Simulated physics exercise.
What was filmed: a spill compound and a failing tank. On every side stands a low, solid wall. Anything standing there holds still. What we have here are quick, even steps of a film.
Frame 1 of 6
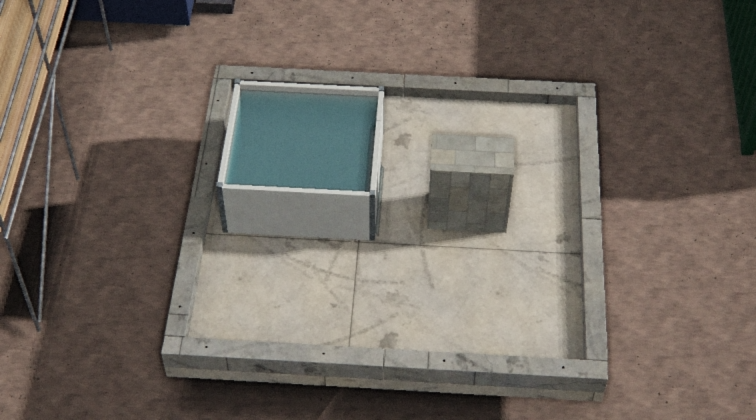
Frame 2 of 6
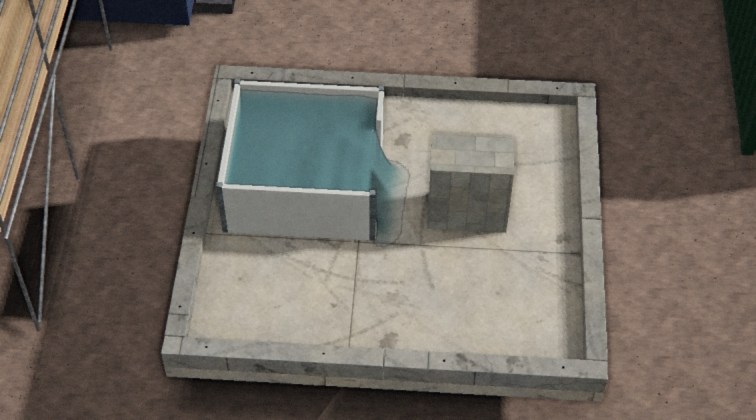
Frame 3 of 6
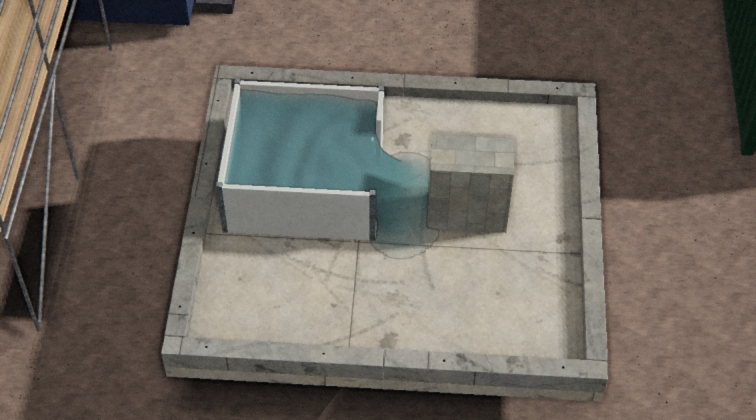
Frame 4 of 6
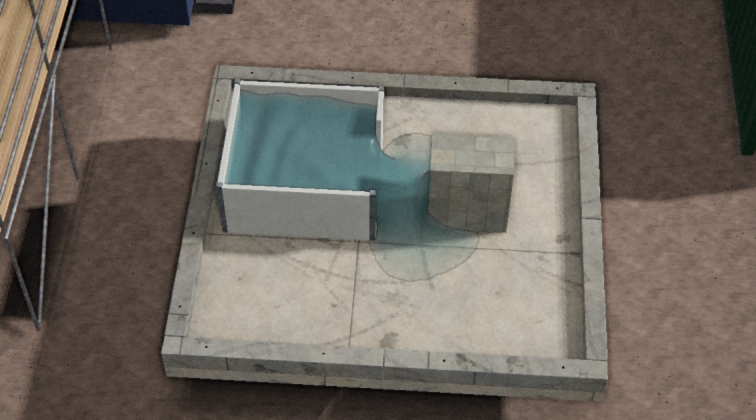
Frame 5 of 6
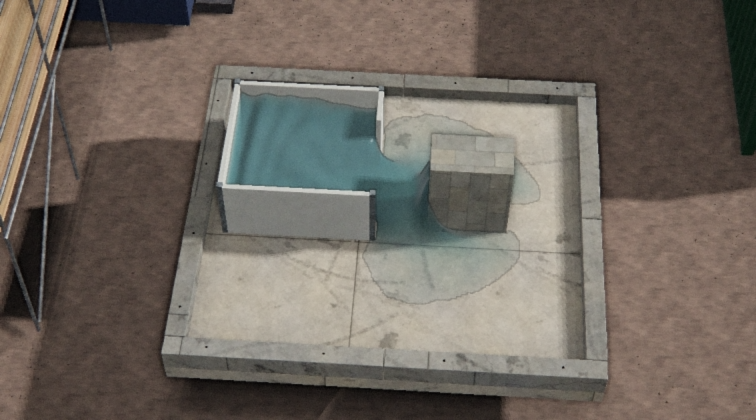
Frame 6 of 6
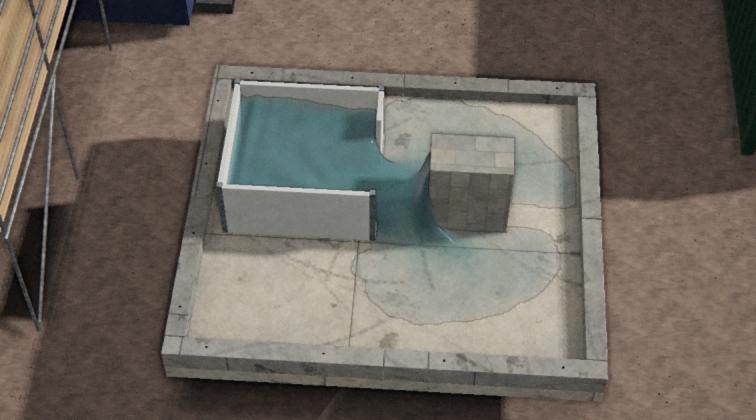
Water sits still in a white-walled tank, then pours through a gap in its right side onto a pale, low-walled slab. It reaches the grey block beside the tank, splits around it, and spreads in thin sheets behind and in front, while the level in the tank drops slightly.
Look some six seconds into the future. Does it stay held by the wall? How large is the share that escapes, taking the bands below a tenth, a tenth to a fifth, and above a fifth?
The share that escapes is a tenth to a fifth.
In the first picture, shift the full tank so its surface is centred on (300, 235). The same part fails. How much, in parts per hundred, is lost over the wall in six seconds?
About 30 per cent.
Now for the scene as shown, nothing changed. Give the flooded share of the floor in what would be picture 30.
About 90 %.
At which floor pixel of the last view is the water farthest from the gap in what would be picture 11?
Close to (574, 366).
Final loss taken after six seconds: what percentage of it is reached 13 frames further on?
It works out at roughly 65 per cent.
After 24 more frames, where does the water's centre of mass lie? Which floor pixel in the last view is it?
My guess is about (423, 220).
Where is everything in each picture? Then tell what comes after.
The first picture shows still water in the water tank at (303, 141).
In the second picture, the front is at (378, 243), out from the gap at (373, 184).
In the third picture, the front is at a hidden place, out from the gap at (373, 187).
In the fourth picture, the front is at a hidden place, out from the gap at (373, 189).
In the fifth picture, water pours out at (373, 189) and has run to (530, 184).
In the sixth picture, water pours out at (373, 189) and has run to (574, 183).
A moment on, water covers 45 % of the floor; the low wall has let 0 % over.
Next, water covers 50 % of the floor; the low wall has let 0 % over.
Then, water covers 65 % of the floor; the low wall has let 8 % over.
Later, water covers 70 % of the floor; the low wall has let 12 % over.
In the end, water covers 80 % of the floor; the low wall has let 12 % over.
